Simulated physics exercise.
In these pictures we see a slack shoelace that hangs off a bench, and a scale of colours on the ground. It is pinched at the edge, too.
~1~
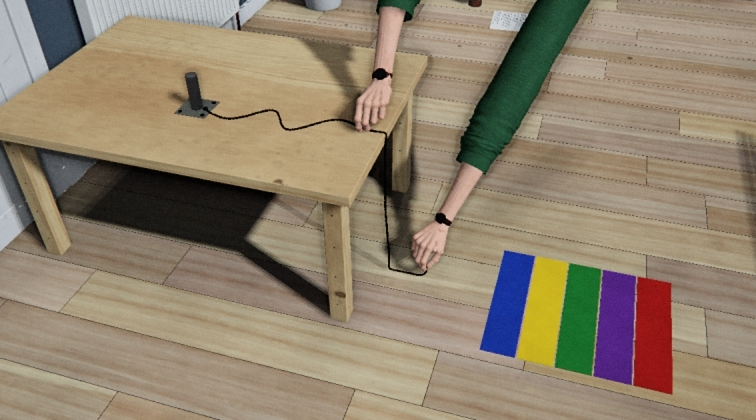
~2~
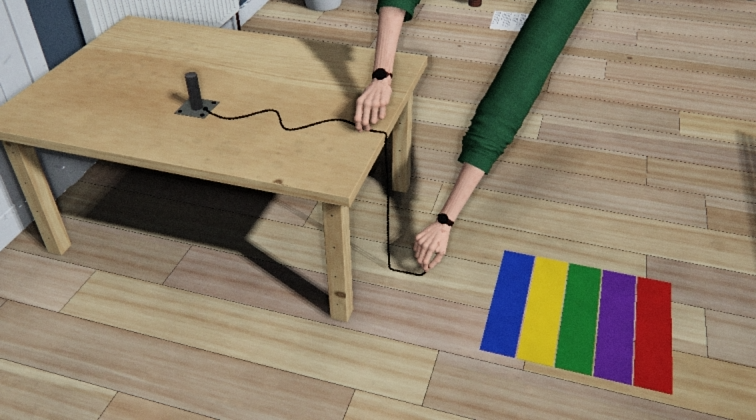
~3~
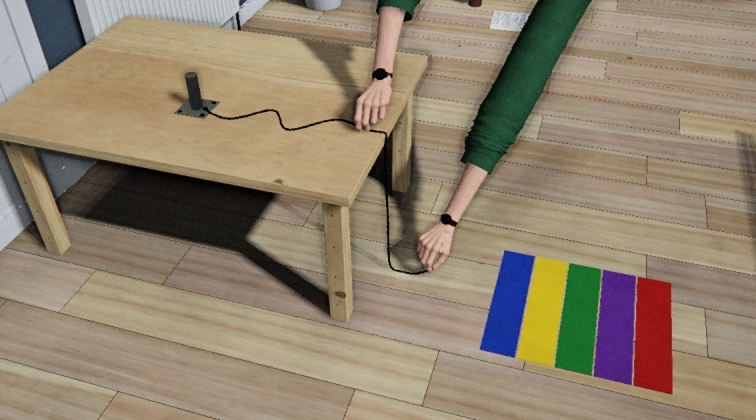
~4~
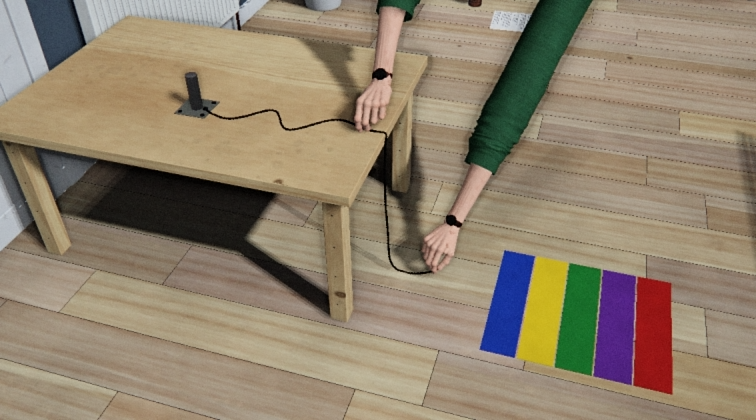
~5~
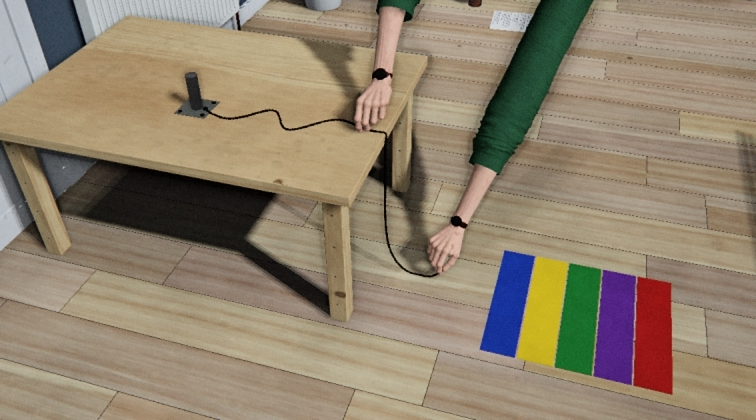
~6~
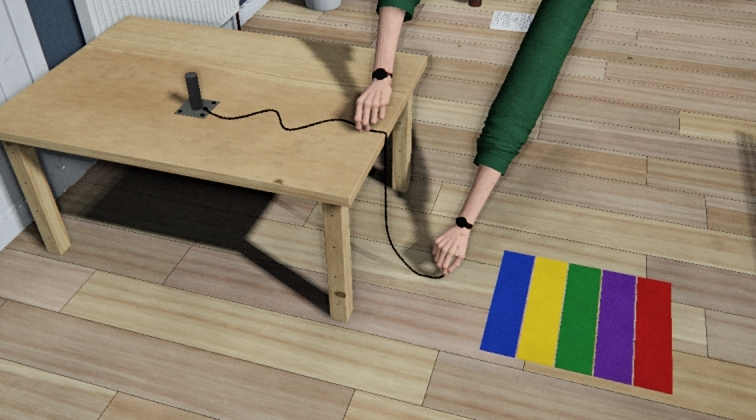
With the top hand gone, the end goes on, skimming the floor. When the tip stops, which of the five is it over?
The green one.
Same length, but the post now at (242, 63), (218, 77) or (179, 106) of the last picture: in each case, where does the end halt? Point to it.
First (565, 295), then (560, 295), then (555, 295).
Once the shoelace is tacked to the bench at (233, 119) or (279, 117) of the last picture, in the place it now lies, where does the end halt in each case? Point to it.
First try close to (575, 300), second close to (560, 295).
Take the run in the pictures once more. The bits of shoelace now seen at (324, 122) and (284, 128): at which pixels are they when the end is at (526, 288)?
You'll find the first mark at (356, 131) and the second mark at (314, 124).
A little later, end near (526, 288); over blue.
Next, end near (560, 295); over yellow.
When it is tight, end near (580, 299); over green. It gets as far as the green strip.
